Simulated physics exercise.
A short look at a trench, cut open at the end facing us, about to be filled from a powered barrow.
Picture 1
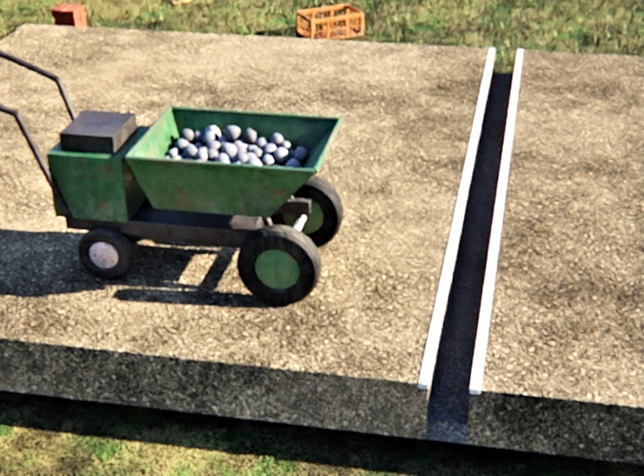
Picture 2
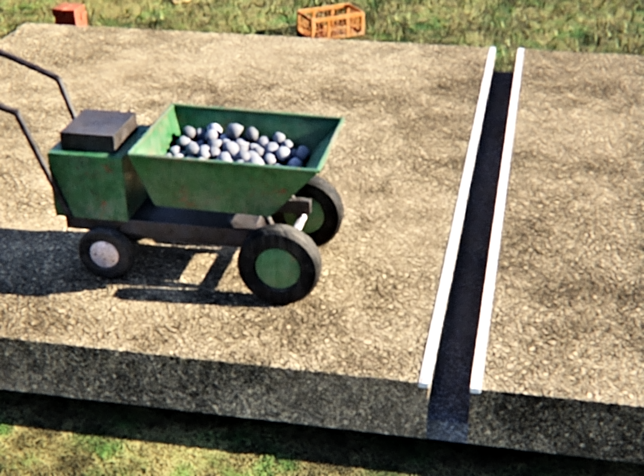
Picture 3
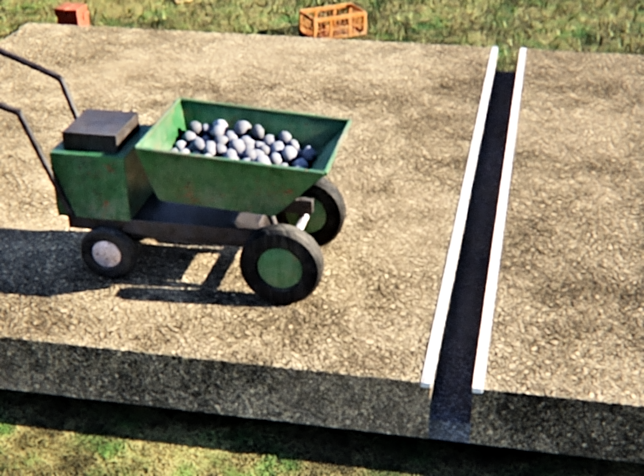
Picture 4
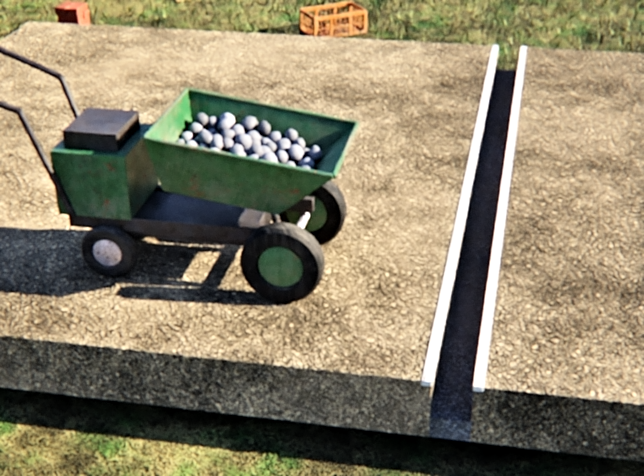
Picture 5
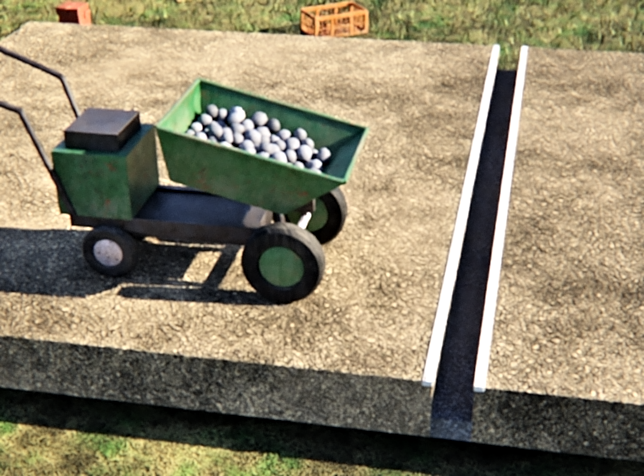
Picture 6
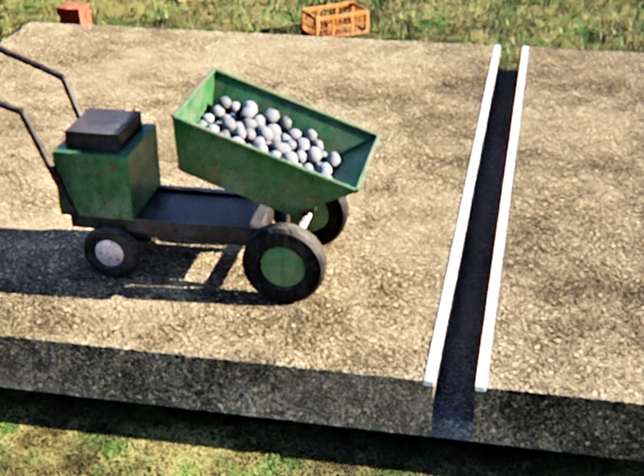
At first, a green powered barrow loaded with round grey cobbles stands on a rough slab, its skip level, left of a narrow, white-edged trench. Then the skip begins to tilt, its back end rising and shifting toward the right, until it slopes clearly down toward the trench with the cobbles still inside.
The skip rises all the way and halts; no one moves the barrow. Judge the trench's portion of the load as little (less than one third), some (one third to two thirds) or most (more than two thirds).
Some.
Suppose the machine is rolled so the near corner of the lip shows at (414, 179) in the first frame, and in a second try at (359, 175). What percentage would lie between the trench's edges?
Roughly 0 per cent at the first spot and 60 per cent at the second.
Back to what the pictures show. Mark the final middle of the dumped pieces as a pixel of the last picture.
It settles centred around (463, 284).
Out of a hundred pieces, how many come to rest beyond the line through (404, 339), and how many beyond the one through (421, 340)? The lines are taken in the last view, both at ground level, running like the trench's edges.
Close to 90 and 80 per cent respectively.
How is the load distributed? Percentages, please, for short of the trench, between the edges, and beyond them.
Short 35 %, between 55 %, beyond 10 %.
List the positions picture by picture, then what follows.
Lip of the skip near (315, 172), level; top of the load near (229, 151), round cobbles; first edge of the trench near (432, 344); far edge near (480, 349), the trench under half as wide as the skip, and about as deep as wide, in the first picture.
Lip of the skip near (317, 172), level; top of the load near (214, 153), in the second picture.
Lip of the skip near (325, 174), tipped barely; top of the load near (220, 150), in the third picture.
Lip of the skip near (333, 177), tipped a little; top of the load near (216, 142), in the fourth picture.
Lip of the skip near (344, 183), tipped a little; top of the load near (225, 136), in the fifth picture.
Lip of the skip near (356, 191), tipped clearly; top of the load near (218, 127); first edge of the trench near (437, 341); far edge near (486, 346), in the sixth picture.
Shortly afterwards, skip tipped steeply; the whole lot in the skip.
Next, skip tipped right over; near two thirds in the skip; near a quarter short of the trench; a little in or heaped over the trench; only a few falling.
Some moments later, skip tipped right over; a little in the skip; near a third short of the trench; near half in or heaped over the trench; a little beyond it.
In the end, skip tipped right over; near a third short of the trench; near half in or heaped over the trench; a little beyond it.
